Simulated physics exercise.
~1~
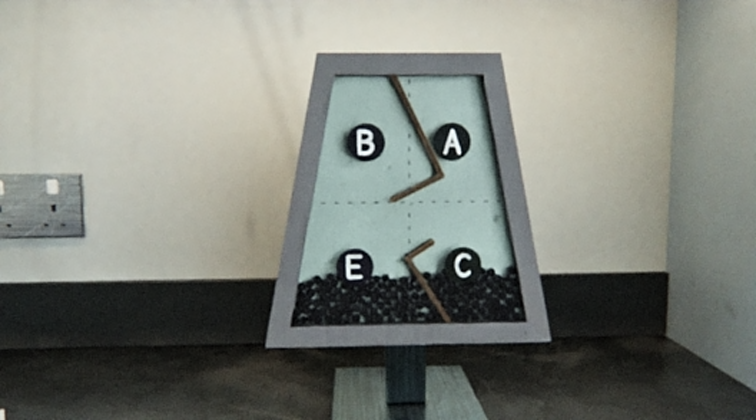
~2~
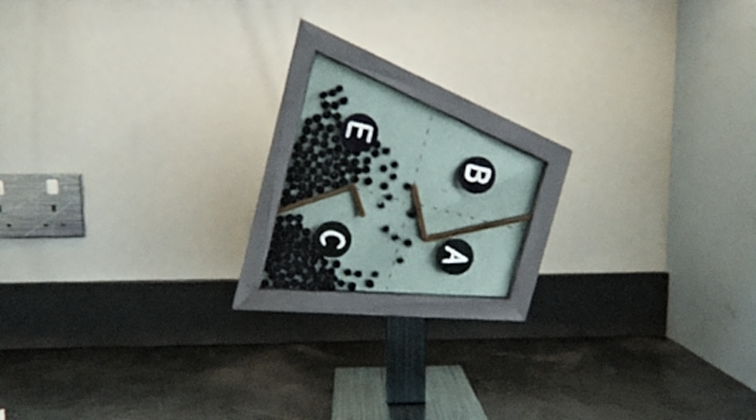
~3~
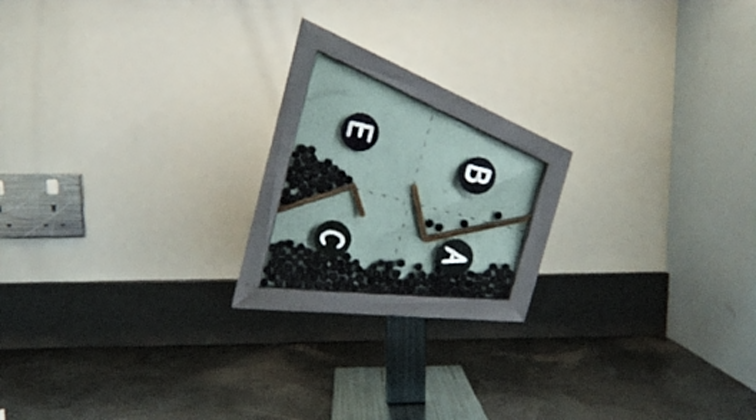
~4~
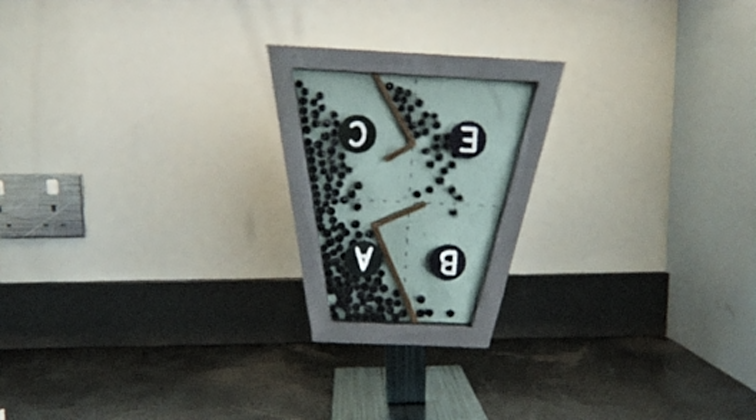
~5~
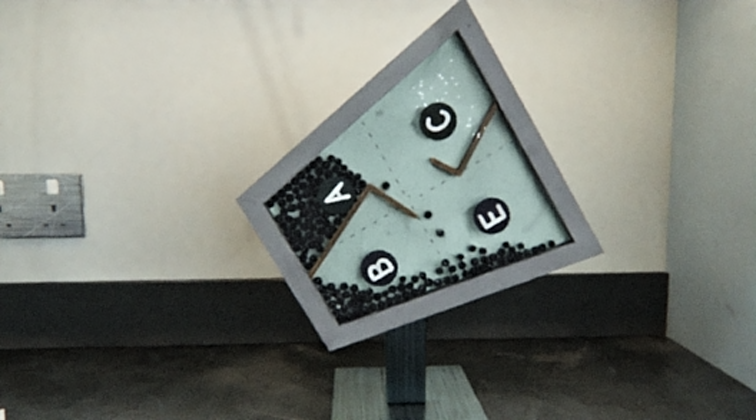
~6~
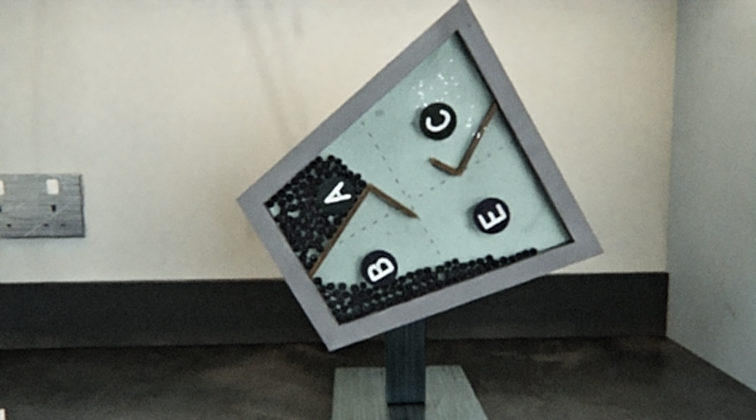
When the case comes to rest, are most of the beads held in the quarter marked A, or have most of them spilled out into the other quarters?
Most of the beads are held in the quarter marked A, piled behind the brown ledge. The rest lie along the lower edge in B and E.
